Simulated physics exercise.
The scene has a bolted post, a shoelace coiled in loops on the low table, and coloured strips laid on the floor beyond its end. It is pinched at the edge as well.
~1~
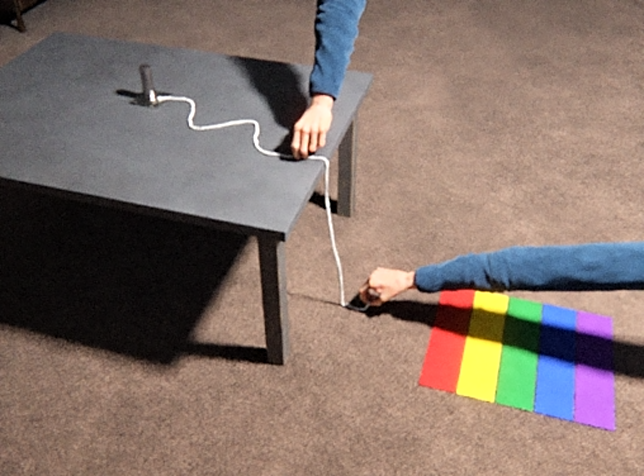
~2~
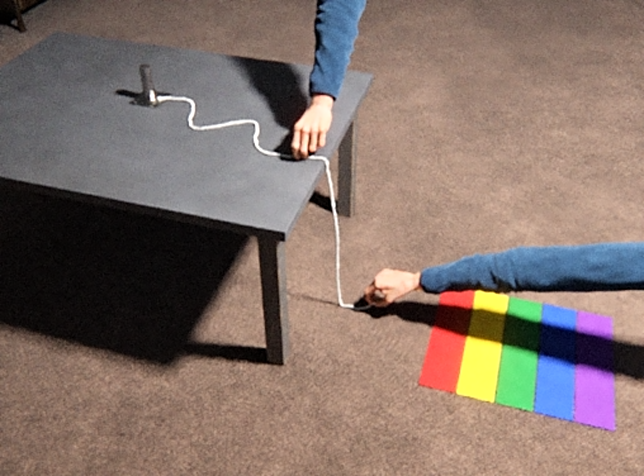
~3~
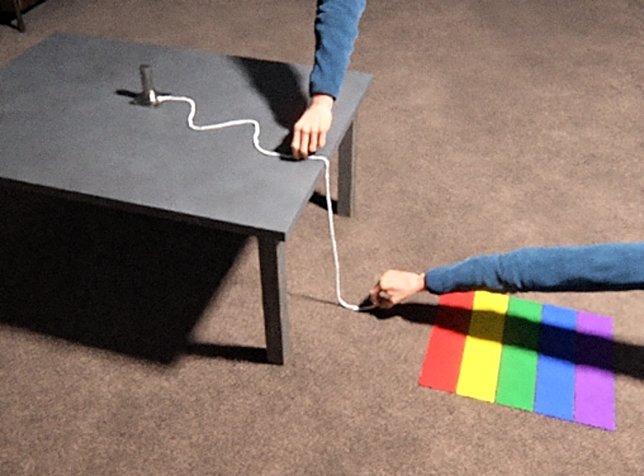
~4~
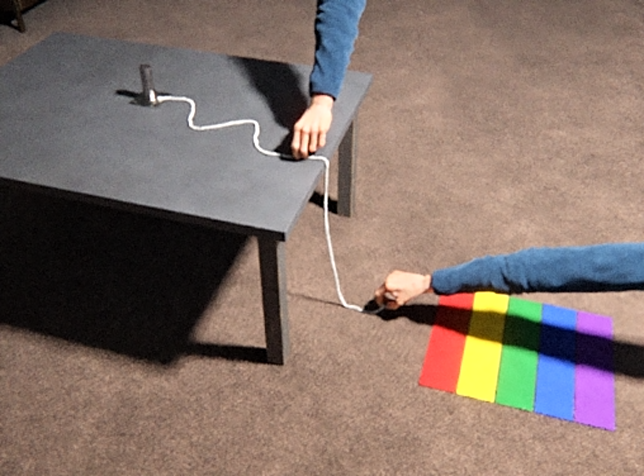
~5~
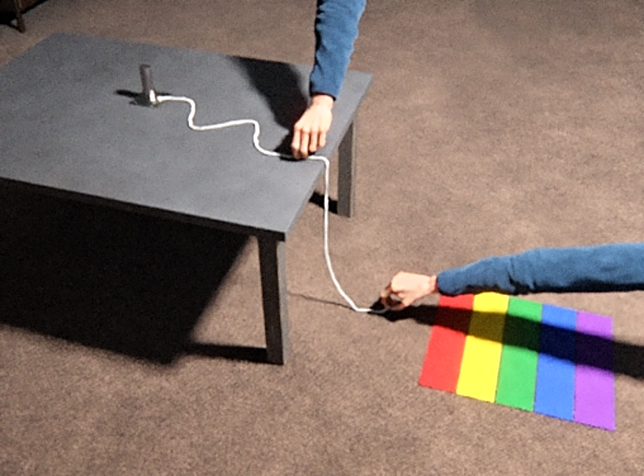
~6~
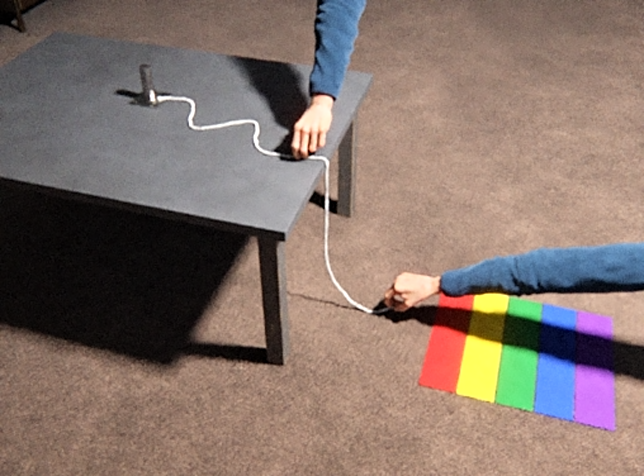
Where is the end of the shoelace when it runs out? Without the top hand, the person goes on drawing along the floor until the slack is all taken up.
Above the blue strip.
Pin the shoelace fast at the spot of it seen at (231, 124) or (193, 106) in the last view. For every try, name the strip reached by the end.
In order: Green, then blue.
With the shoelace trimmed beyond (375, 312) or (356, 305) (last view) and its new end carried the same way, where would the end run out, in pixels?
In turn, around (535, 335) and around (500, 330).
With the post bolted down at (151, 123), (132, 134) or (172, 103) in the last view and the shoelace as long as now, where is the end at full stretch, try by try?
Close to (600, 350), (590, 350) and (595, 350) in that order.
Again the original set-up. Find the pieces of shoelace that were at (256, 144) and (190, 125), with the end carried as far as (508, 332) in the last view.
One is near (321, 149), the other near (226, 119).
A little later, end near (508, 332); over green.
Next, end near (543, 339); over blue.
When it is tight, end near (564, 344); over blue. The end stops over the blue strip.
